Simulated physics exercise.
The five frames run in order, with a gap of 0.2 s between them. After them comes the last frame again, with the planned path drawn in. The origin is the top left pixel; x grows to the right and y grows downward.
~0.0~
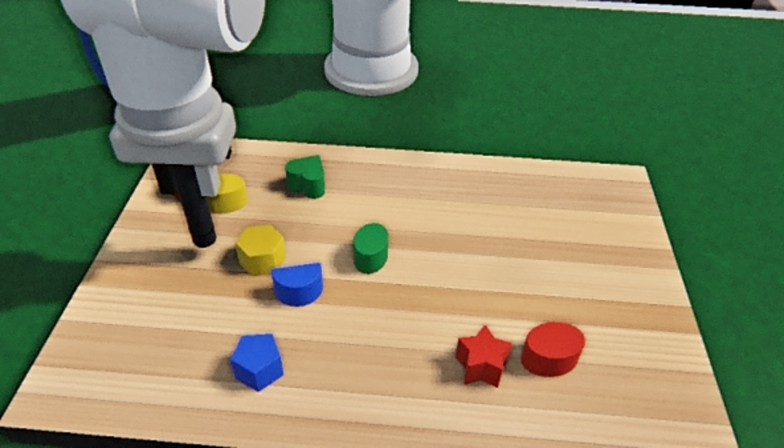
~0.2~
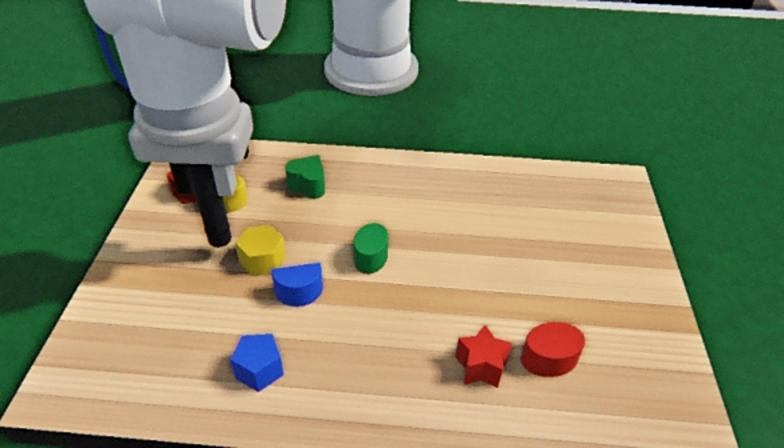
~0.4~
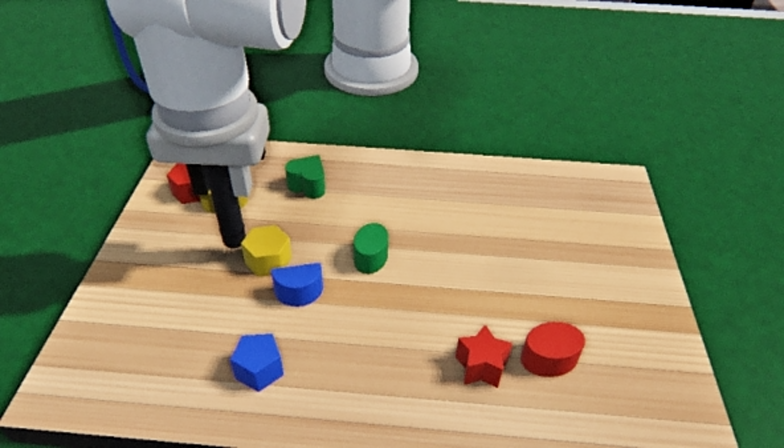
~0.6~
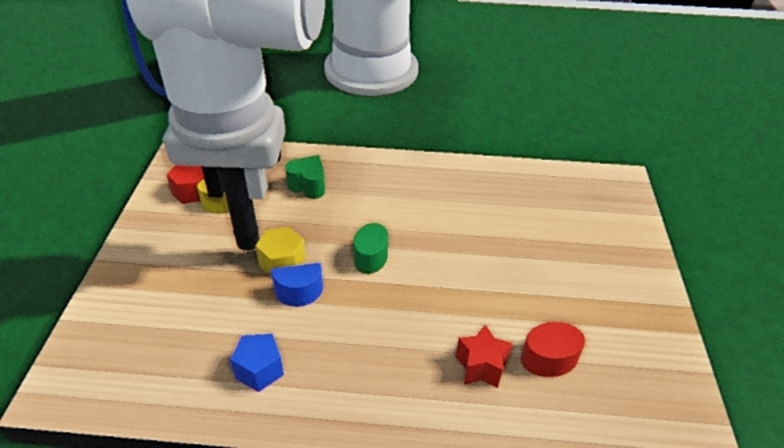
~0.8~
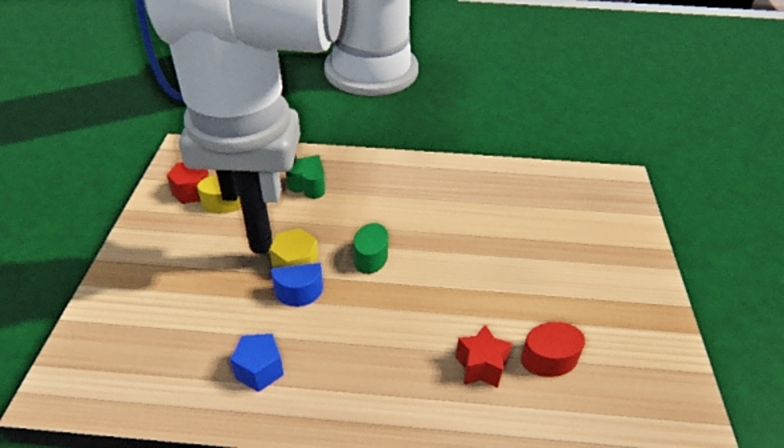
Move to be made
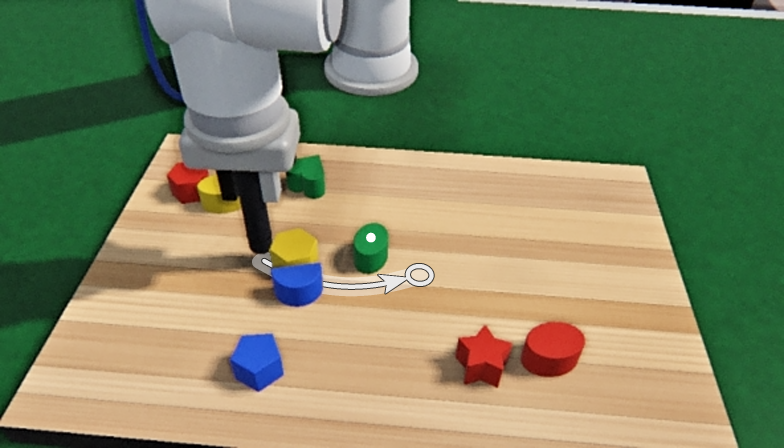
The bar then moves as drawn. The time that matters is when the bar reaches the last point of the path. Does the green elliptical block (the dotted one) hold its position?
No, that is not how it ends up.
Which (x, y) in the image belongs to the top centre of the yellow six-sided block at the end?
It is going to be at (431, 231).
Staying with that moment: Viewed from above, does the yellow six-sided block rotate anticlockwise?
I'd say yes.
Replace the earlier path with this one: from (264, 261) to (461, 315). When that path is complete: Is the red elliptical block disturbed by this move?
Well, the red elliptical block holds its place.
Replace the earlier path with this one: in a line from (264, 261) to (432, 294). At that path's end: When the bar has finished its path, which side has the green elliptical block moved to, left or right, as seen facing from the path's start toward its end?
It gets pushed left.
Path on the board, from (264, 261) over (310, 281) and (366, 286) to (420, 275); the dot is on the green elliptical block.
On the path given first. One third of the way, bar at (309, 267); yellow six-sided block at (340, 249), turned 50° anticlockwise; blue half-round block at (302, 280), turned 20° clockwise; green elliptical block at (378, 236).
Two thirds of the way, bar at (367, 272); yellow six-sided block at (392, 249), turned 70° anticlockwise; blue half-round block at (303, 281), turned 25° clockwise; green elliptical block at (406, 223), turned 80° anticlockwise.
At the end, bar at (421, 261); yellow six-sided block at (431, 231), turned 110° anticlockwise; blue half-round block at (303, 281), turned 25° clockwise; green elliptical block at (418, 206), turned 115° anticlockwise.
